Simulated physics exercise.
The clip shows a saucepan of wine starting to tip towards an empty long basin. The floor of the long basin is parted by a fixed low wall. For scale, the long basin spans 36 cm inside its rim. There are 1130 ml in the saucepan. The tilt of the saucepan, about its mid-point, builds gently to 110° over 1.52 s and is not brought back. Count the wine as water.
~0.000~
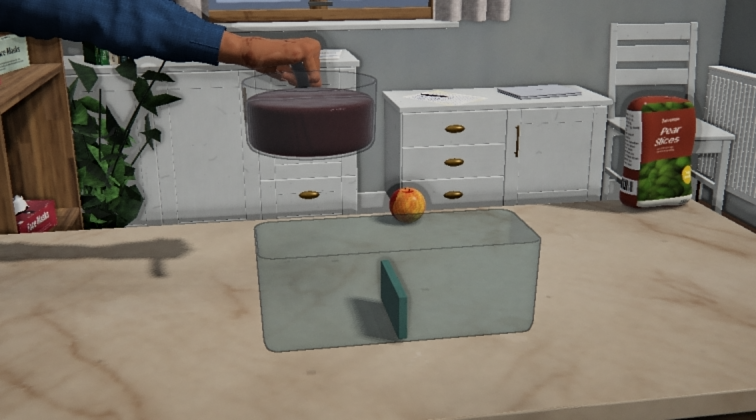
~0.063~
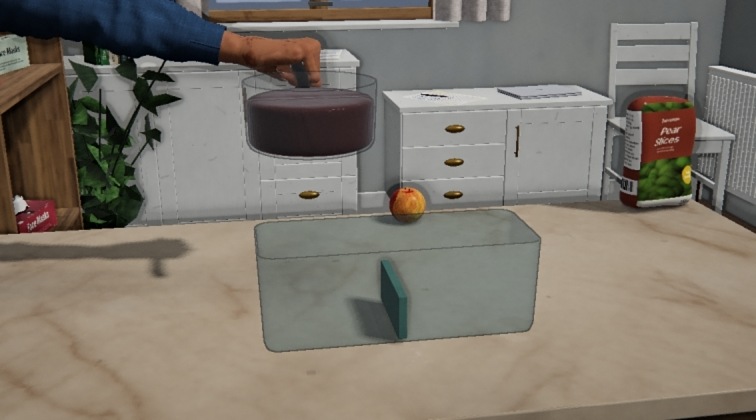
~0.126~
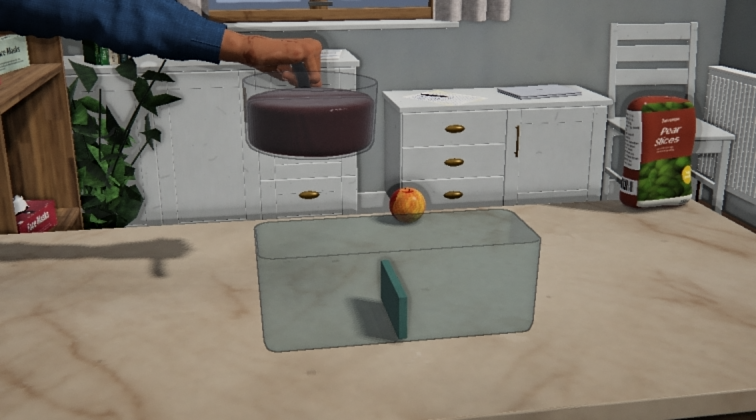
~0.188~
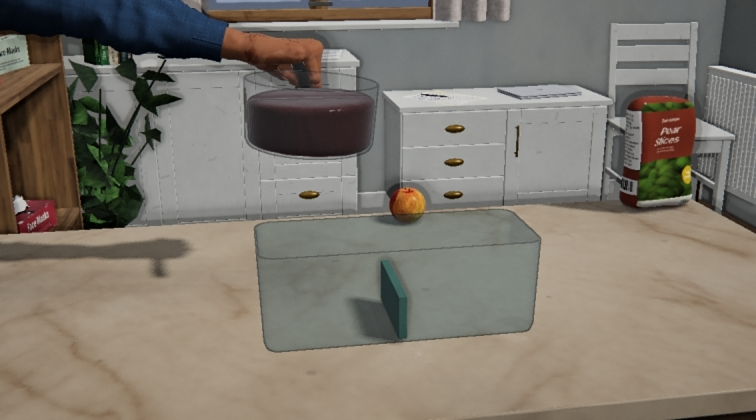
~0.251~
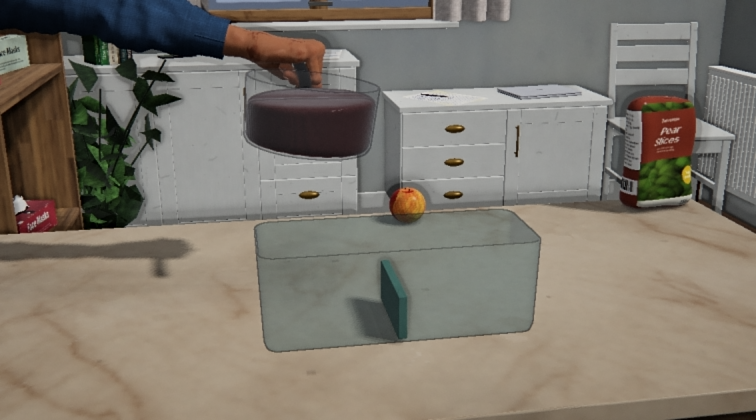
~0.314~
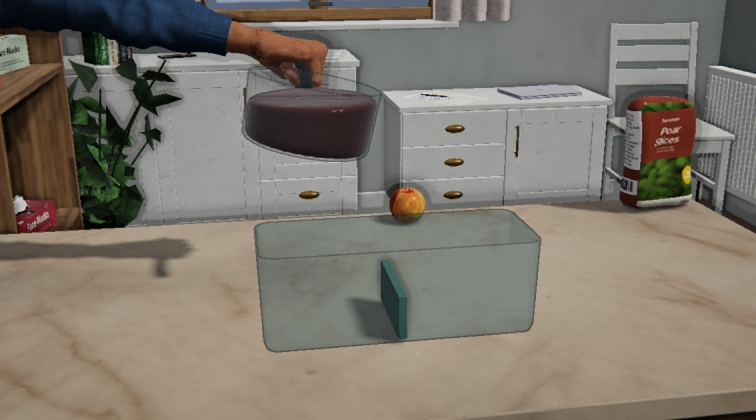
A hand slowly tilting a clear saucepan of dark wine rightwards above an empty long basin on a marble counter.
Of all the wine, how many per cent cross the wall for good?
About 82 per cent.
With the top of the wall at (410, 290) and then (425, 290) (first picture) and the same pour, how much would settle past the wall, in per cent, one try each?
First 65, then 55 per cent.
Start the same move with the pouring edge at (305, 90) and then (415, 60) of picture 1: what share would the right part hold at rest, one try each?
In turn about 10 and 95 per cent.
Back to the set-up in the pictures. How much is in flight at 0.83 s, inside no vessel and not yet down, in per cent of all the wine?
Some 30 per cent.
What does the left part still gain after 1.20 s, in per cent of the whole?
About 14 per cent.
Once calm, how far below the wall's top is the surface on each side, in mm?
Some 52 mm on the left and 20 mm on the right.
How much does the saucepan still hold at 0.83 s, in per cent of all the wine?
Near 60 in a hundred.
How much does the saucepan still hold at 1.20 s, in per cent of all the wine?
About 10 per cent.
After 0.83 s the tilt is 62° and 59 per cent is still to pour, 0 is left of the wall and 11 right of it.
After 1.20 s the tilt is 98° and 10 per cent is still to pour, 4 is left of the wall and 76 right of it.
After 1.59 s the tilt is 110° and 0 per cent is still to pour, 17 is left of the wall and 82 right of it.
After 2.02 s the tilt is 110° and 0 per cent is still to pour, 18 is left of the wall and 82 right of it.
In the end 18 per cent lies left of the wall, 82 right of it and 1 outside.
